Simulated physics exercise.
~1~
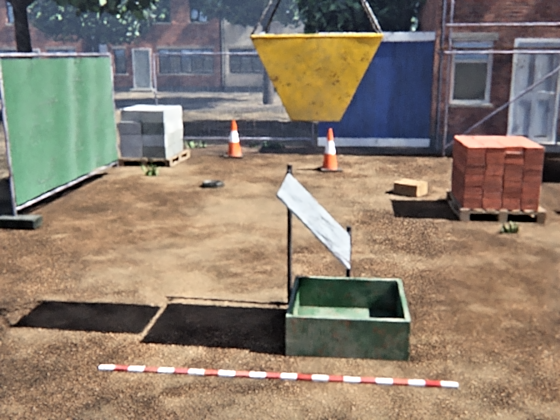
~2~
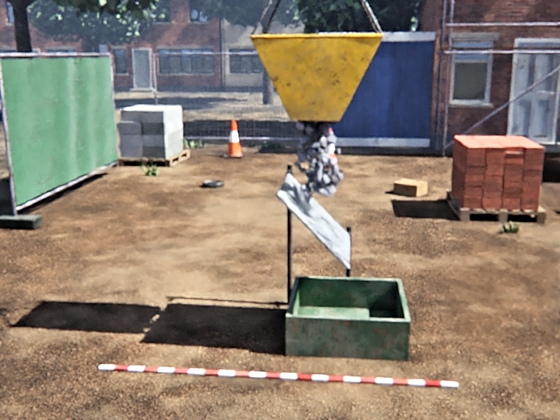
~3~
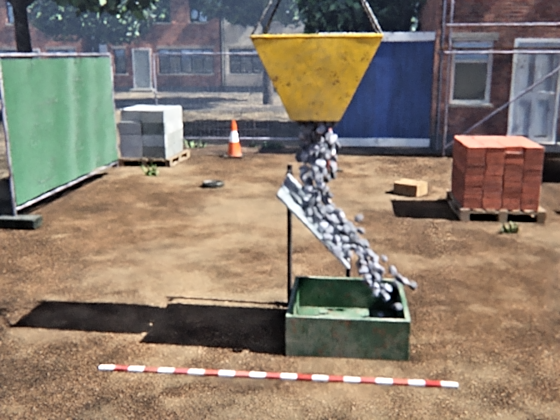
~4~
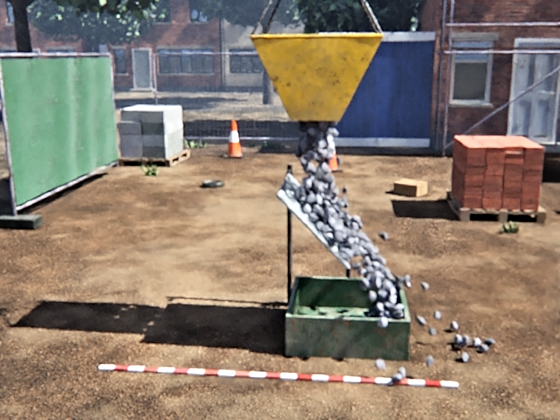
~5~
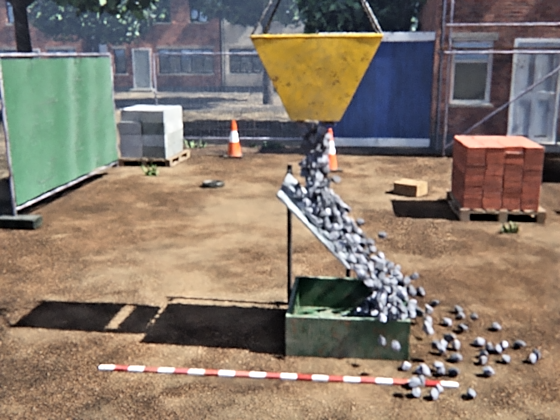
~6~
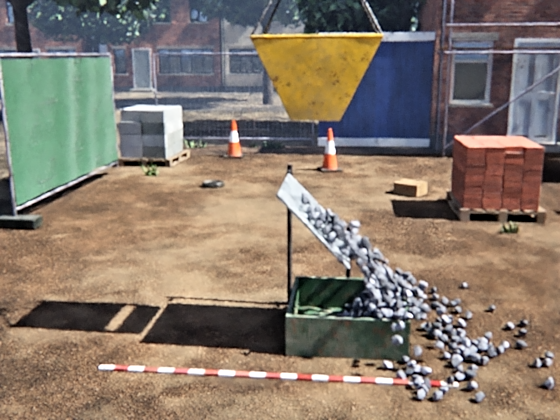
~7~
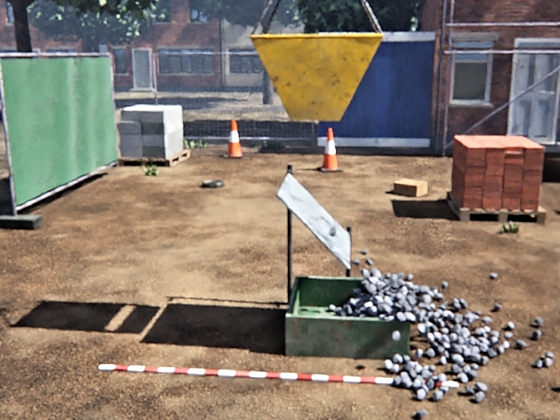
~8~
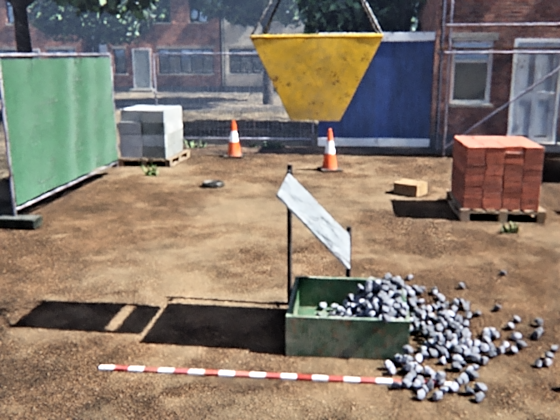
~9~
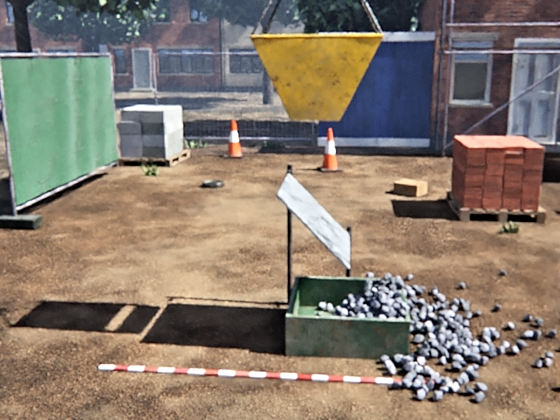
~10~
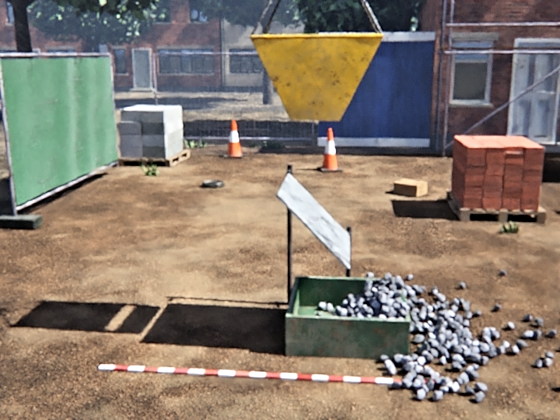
A yellow skip hanging above a building site poured grey stones onto a sloping steel plate, and they tumbled down to the right into a green bin. Many spilled over its right side, and the stones settled partly inside and partly heaped on the dirt.
